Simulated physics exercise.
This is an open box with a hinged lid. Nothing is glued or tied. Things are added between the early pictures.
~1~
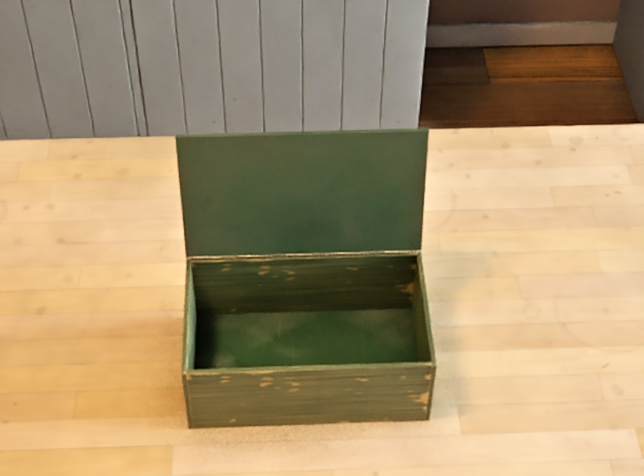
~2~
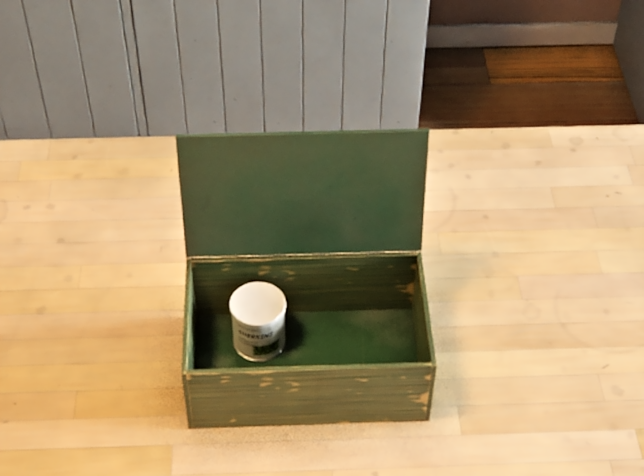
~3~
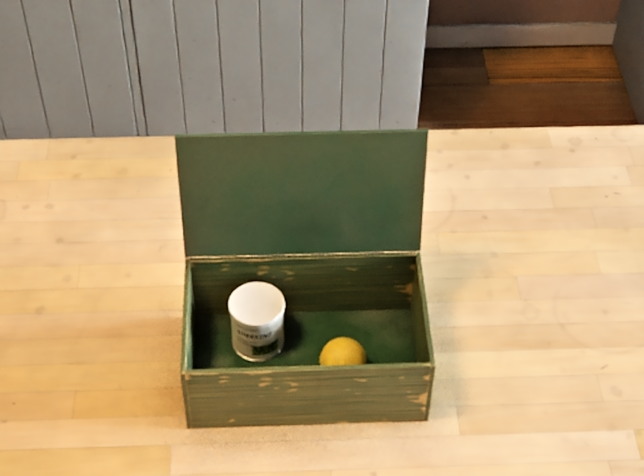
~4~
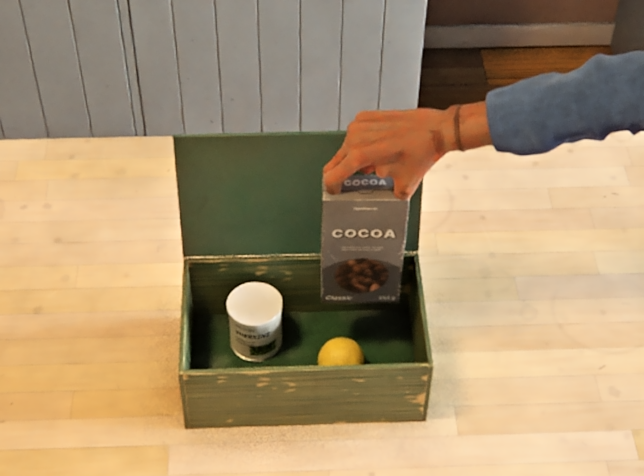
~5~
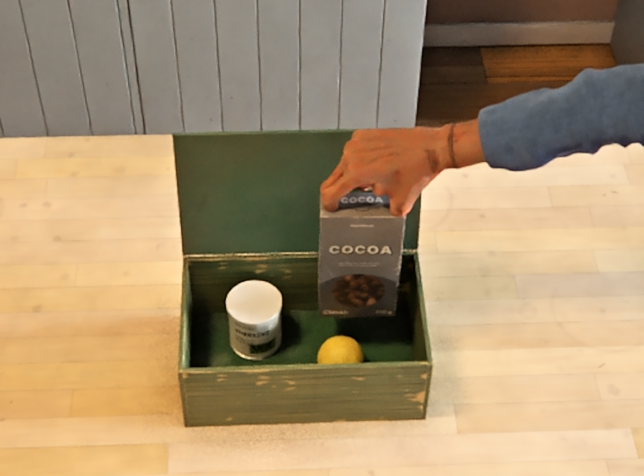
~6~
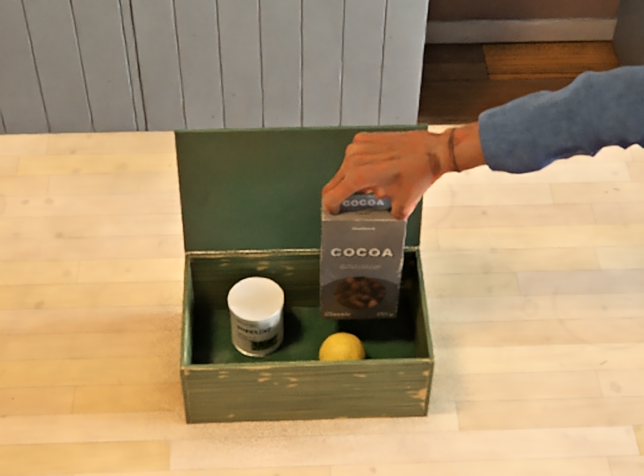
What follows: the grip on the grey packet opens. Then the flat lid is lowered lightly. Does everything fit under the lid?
Outcome: The lid is held up.
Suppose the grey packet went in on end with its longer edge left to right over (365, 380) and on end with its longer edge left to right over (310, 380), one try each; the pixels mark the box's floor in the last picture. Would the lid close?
In the first case it will not close; in the second case it shuts flat.
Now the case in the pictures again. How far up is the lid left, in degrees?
Some 14° above the rim.
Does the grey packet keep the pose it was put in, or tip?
The grey packet tips.
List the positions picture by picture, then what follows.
In the first picture, the last thing is not in view yet.
In the second picture, the last thing is not in view yet.
In the third picture, the last thing is not in view yet.
The fourth picture shows coming down; grey packet (362, 241).
The fifth picture shows coming down; grey packet (359, 257).
The sixth picture shows put in, still held; grey packet (361, 259).
Then, 1.00 s on from there, lid starting down; grey packet shifted about its own width near (359, 292).
Then, 1.70 s on from there, lid 51° above the rim; grey packet turned 9° from how it was put near (360, 299).
Then, 2.10 s on from there, lid 17° above the rim; grey packet turned 47° from how it was put near (356, 331); yellow lemon shifted a little.
Then, 3.60 s on from there, lid 13° above the rim; grey packet turned 53° from how it was put near (353, 324).
In the end, lid 13° above the rim; toppled in the box, grey packet; the other 2 unmoved. At the end, from the last picture's camera, grey packet near (353, 324).
